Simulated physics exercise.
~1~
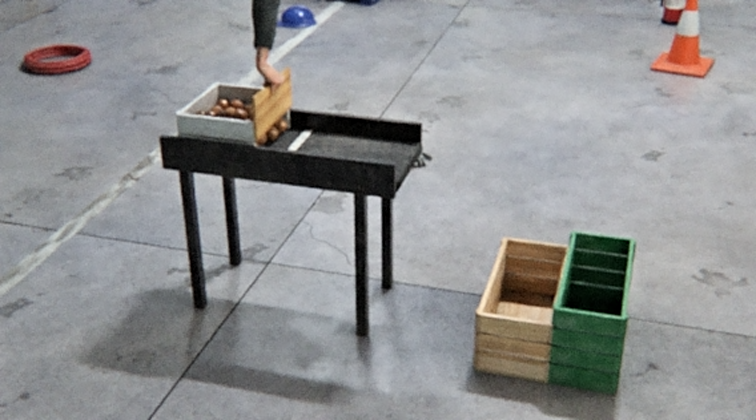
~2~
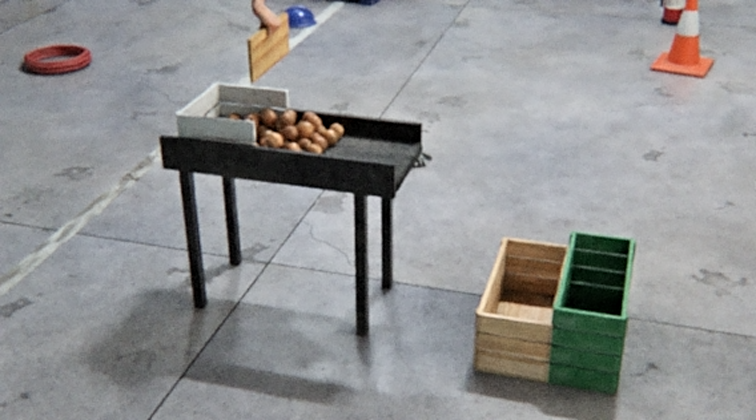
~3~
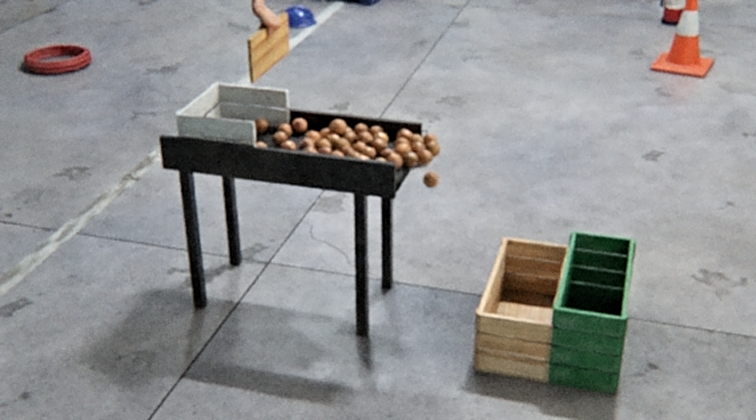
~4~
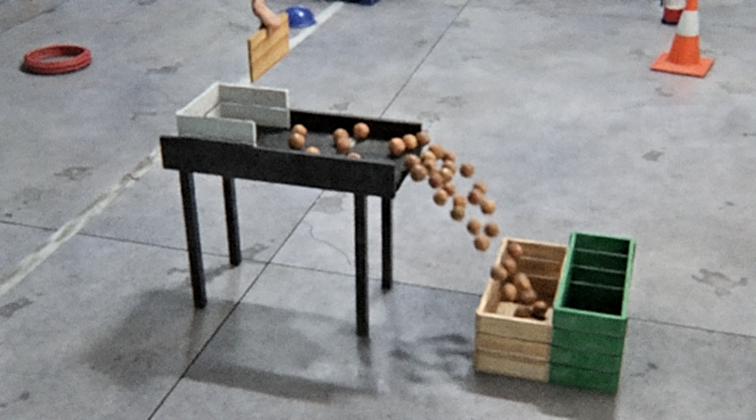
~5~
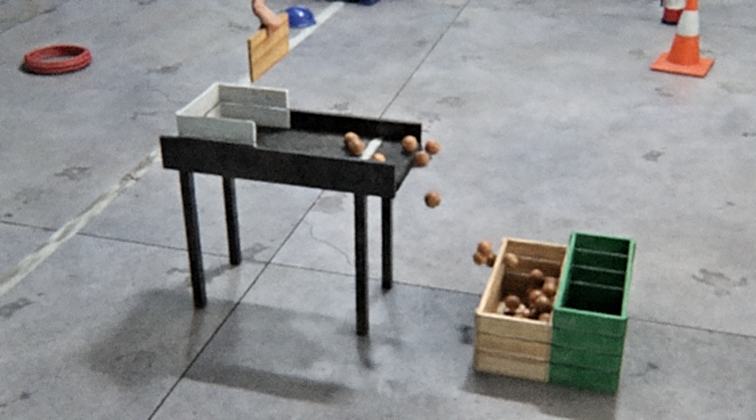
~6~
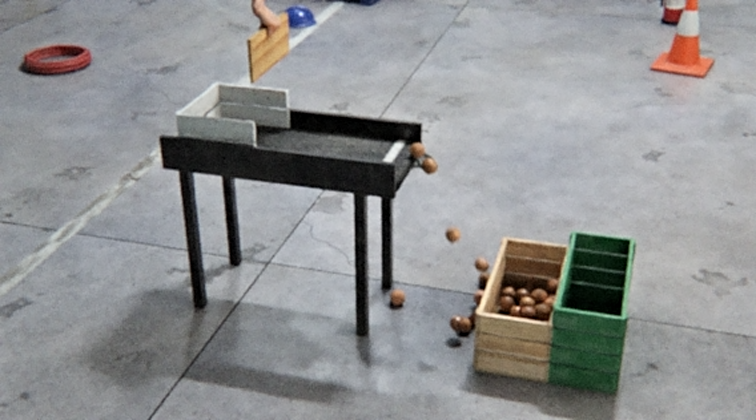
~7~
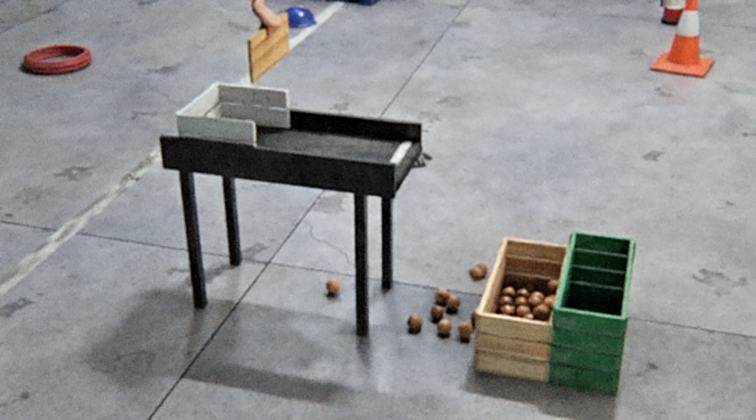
Hand lifting a wooden gate, releasing brown balls along a black belt into a wooden crate, some landing on the floor.
